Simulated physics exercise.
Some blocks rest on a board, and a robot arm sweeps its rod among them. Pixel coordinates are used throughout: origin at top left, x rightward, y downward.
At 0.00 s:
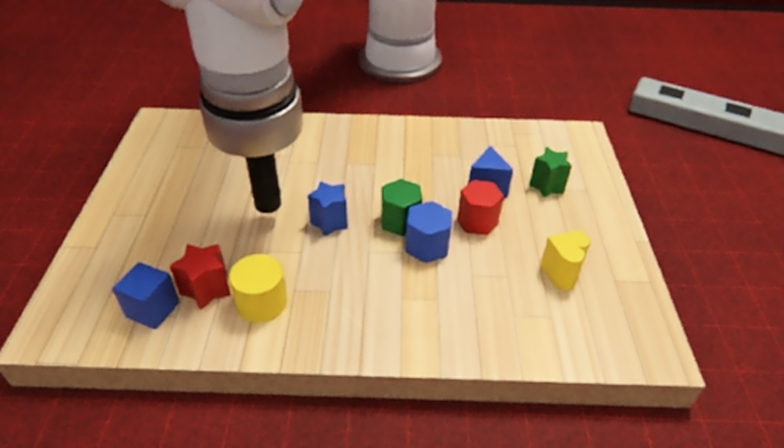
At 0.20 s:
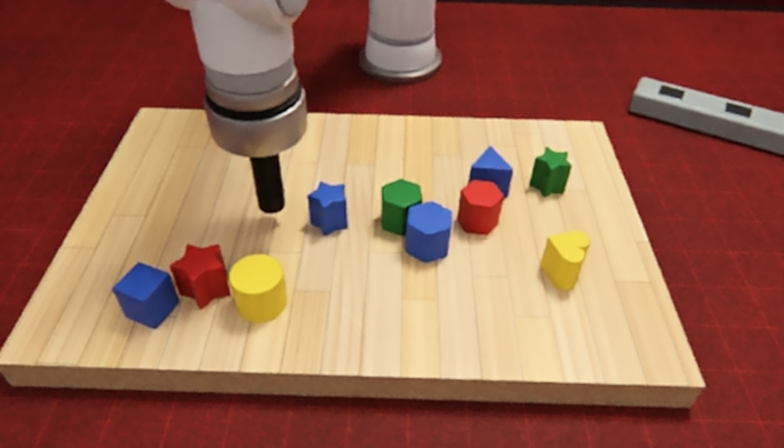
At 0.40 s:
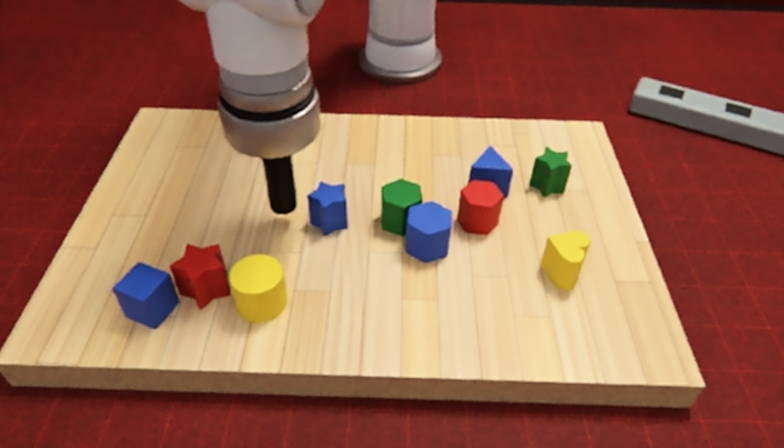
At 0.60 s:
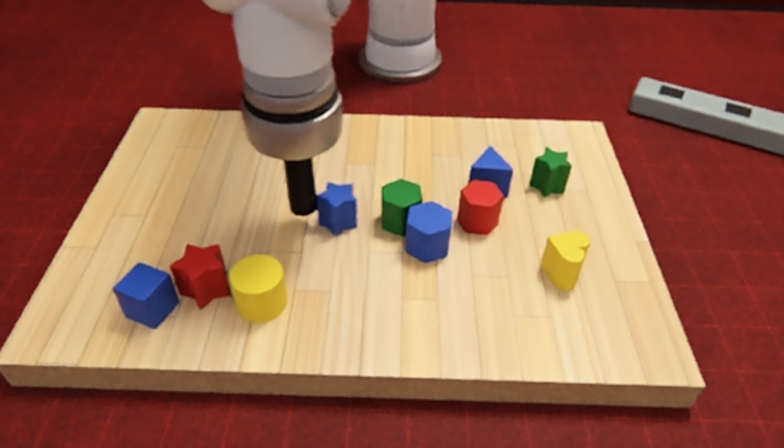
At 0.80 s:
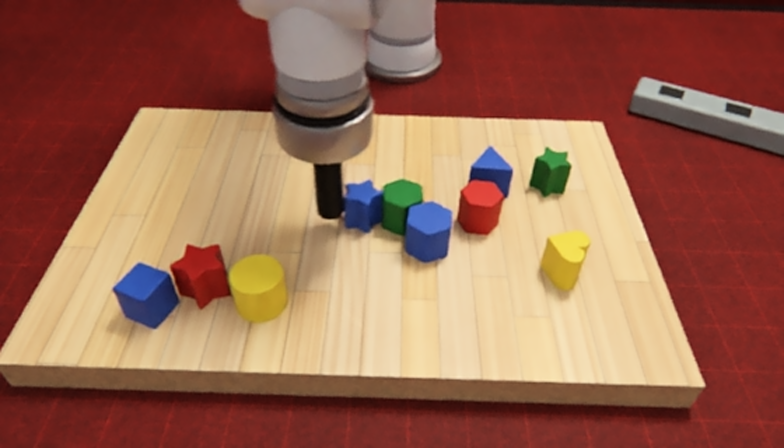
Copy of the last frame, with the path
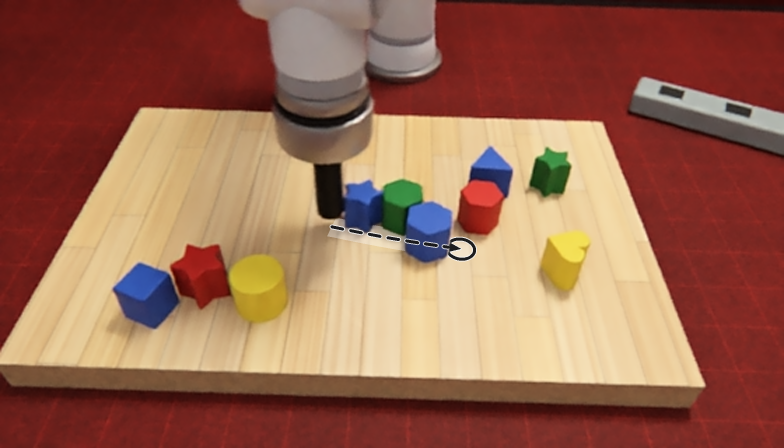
A robot arm holds a black rod over a pale wooden board on a red surface, seen from above at an angle. A blue cube, red star and yellow cylinder sit at left, a blue star near the middle, and green, blue, red and yellow blocks rightward. The rod moves right and pushes the blue star beside the green hexagonal block, while the camera stays still.
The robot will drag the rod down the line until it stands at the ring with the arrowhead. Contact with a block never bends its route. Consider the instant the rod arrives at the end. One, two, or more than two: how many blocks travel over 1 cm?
It will shift three or more blocks.
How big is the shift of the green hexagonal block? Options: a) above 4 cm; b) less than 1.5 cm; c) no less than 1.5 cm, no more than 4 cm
That would be c.
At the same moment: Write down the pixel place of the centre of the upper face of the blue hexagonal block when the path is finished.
Pixel (500, 232).
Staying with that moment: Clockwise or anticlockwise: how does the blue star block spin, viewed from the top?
Counterclockwise from above.
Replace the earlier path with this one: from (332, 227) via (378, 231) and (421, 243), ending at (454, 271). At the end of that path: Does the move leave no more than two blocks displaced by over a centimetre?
No.
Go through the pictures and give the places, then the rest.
The first frame shows rod tip at (268, 206); block tops, blue star block at (328, 193); green hexagonal block at (402, 192); blue hexagonal block at (430, 216); red hexagonal block at (482, 192).
The second frame shows rod at (272, 206); blocks unchanged.
The third frame shows rod at (284, 207); blocks unchanged.
The fourth frame shows rod at (304, 208); blue star block at (337, 193).
The fifth frame shows rod at (331, 212); blue star block at (362, 191); green hexagonal block at (403, 192); blue hexagonal block at (430, 216); red hexagonal block at (482, 192).
Path on the board, straight from (332, 227) to (461, 249).
The first path, step by step. One third of the way, rod at (375, 220); blue star block at (385, 189), turned 70° anticlockwise; green hexagonal block at (424, 184), turned 30° clockwise.
Two thirds of the way, rod at (418, 228); blue star block at (389, 190), turned 95° anticlockwise; green hexagonal block at (427, 181), turned 40° clockwise; blue hexagonal block at (455, 222).
At the end, rod at (463, 234); blue star block at (389, 190), turned 95° anticlockwise; green hexagonal block at (427, 181), turned 40° clockwise; blue hexagonal block at (500, 232), turned 20° clockwise; red hexagonal block in place.
